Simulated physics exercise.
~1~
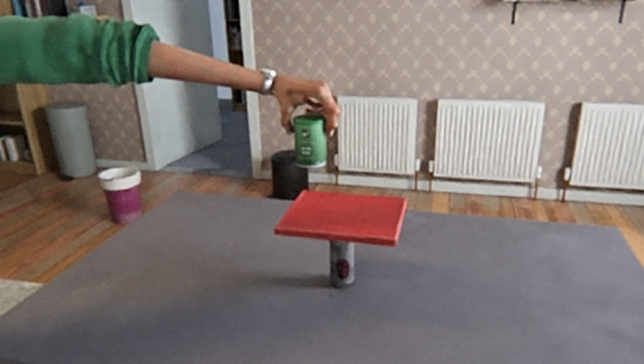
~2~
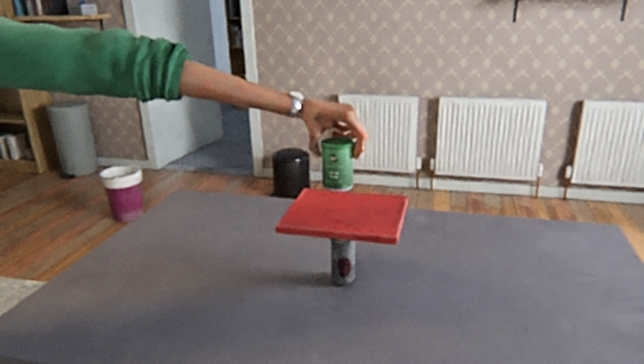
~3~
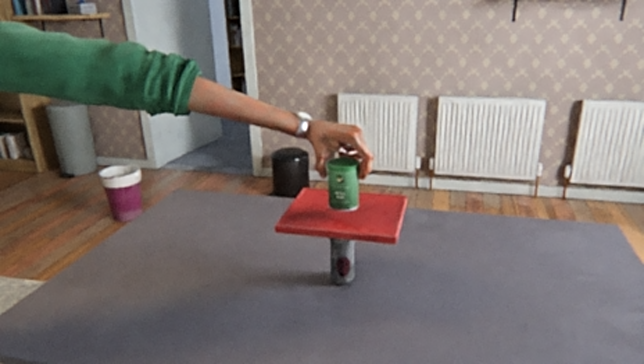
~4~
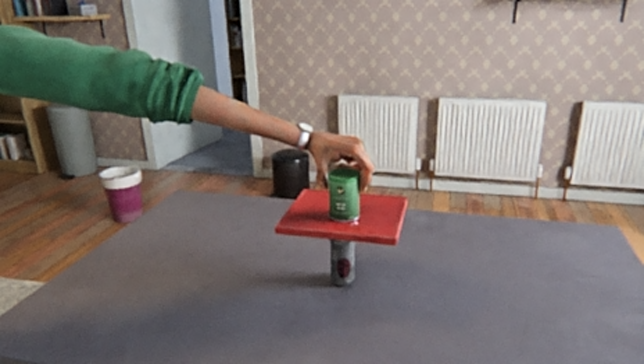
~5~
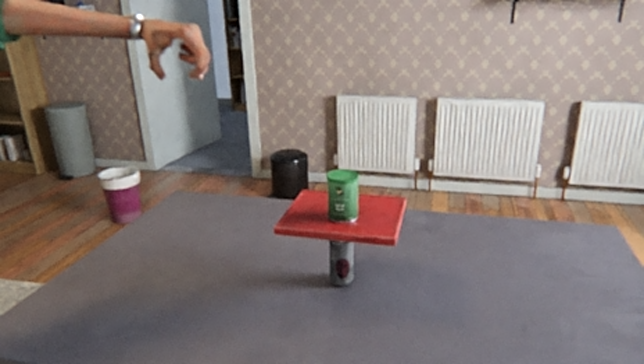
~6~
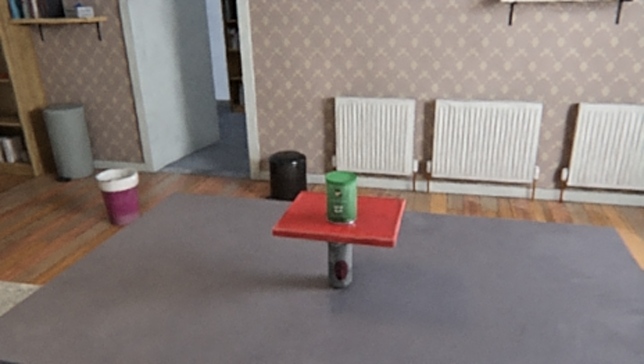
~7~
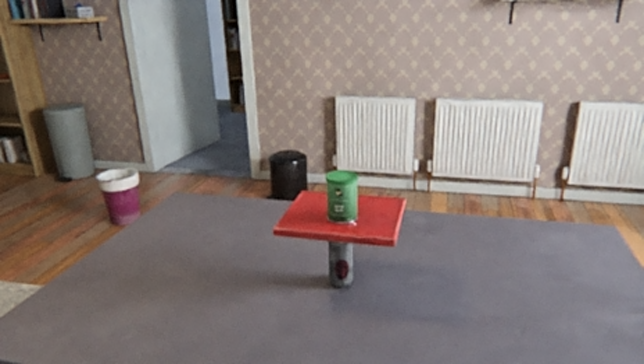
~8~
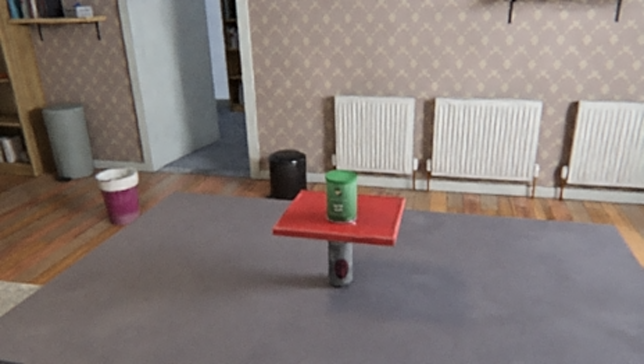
In a room with patterned wallpaper, white radiators and a wooden floor, a slightly swaying view looks across a grey surface from just above it. A red, flat lid rests on an upright grey can near the centre, with a purple and white bin behind to the left and a black bin farther back. A hand in a green sleeve reaches in from the left, holding a green tin above the lid. It moves the tin right and lowers it upright onto the lid, then lets go and withdraws left. The small tower stays balanced, the tin still standing on top.
